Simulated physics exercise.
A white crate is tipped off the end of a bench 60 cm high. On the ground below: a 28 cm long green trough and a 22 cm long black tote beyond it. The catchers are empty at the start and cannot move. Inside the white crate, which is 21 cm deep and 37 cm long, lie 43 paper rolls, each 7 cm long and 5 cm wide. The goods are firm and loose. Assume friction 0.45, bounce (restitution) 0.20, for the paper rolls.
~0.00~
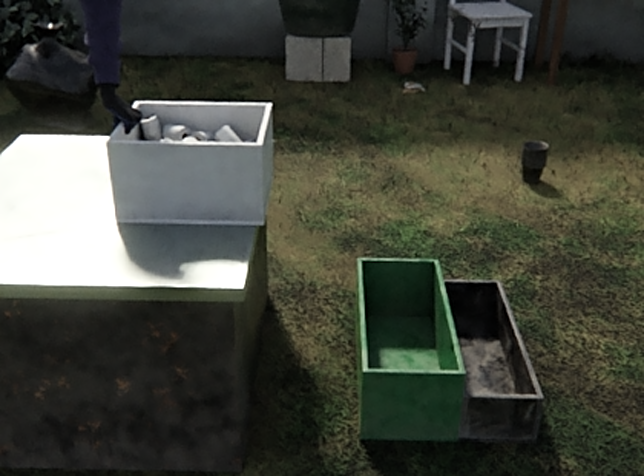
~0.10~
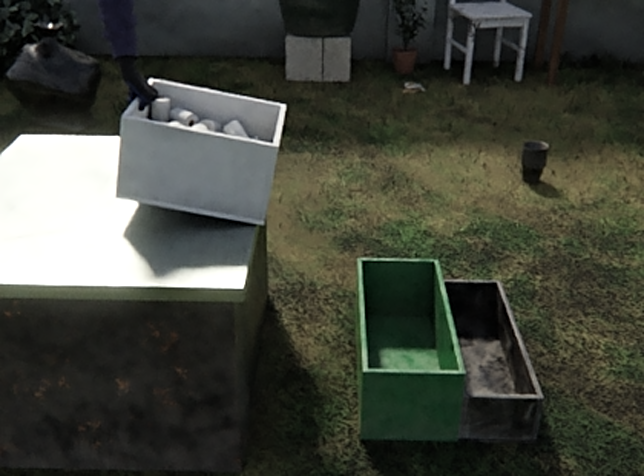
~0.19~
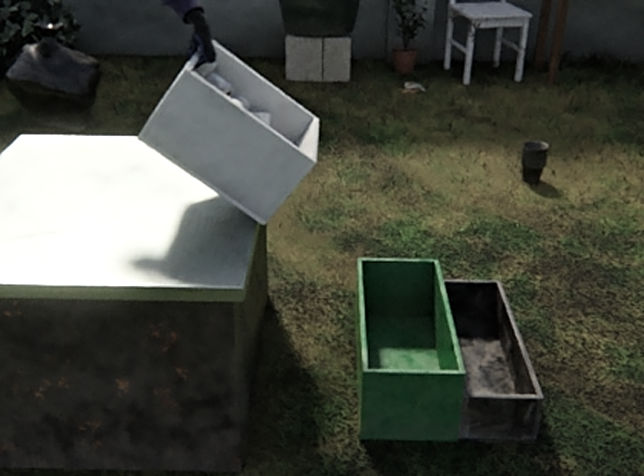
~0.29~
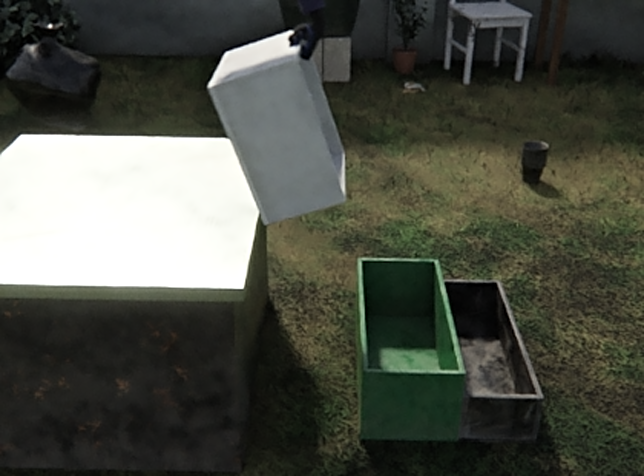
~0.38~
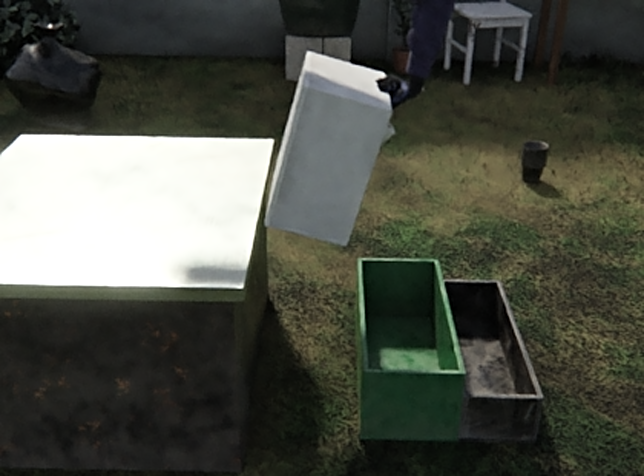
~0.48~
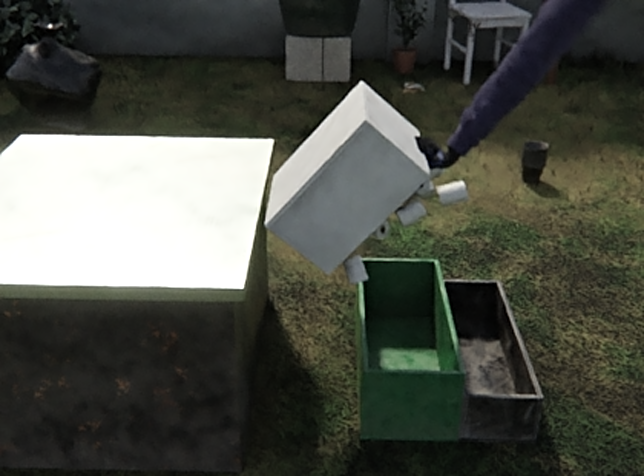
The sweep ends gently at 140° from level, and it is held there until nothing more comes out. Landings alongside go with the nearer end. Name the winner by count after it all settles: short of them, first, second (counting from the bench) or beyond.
The winner is first.
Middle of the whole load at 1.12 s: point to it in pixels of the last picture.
The centre sits near (425, 357).
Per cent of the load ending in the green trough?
50 %.
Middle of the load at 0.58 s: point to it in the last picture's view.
Around (416, 254).
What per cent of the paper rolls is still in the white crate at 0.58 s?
It comes to near 10 percent of it.
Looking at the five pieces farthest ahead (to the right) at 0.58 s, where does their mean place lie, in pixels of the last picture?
Their mean place is roughly (485, 271) in the last picture.
After 0.58 s, tilt 140°; 4 still in the white crate, 2 in the green trough and 37 in the air.
After 0.71 s, tilt 140°; 18 in the green trough, 12 in the black tote, 1 on the ground beyond the black tote and 12 in the air.
After 0.89 s, tilt 140°; 22 in the green trough, 14 in the black tote, 1 on the ground short of the green trough, 3 on the ground beyond the black tote and 3 in the air.
Outcome (at 1.12 s), 22 in the green trough, 14 in the black tote, 2 on the ground short of the green trough and 5 on the ground beyond the black tote.
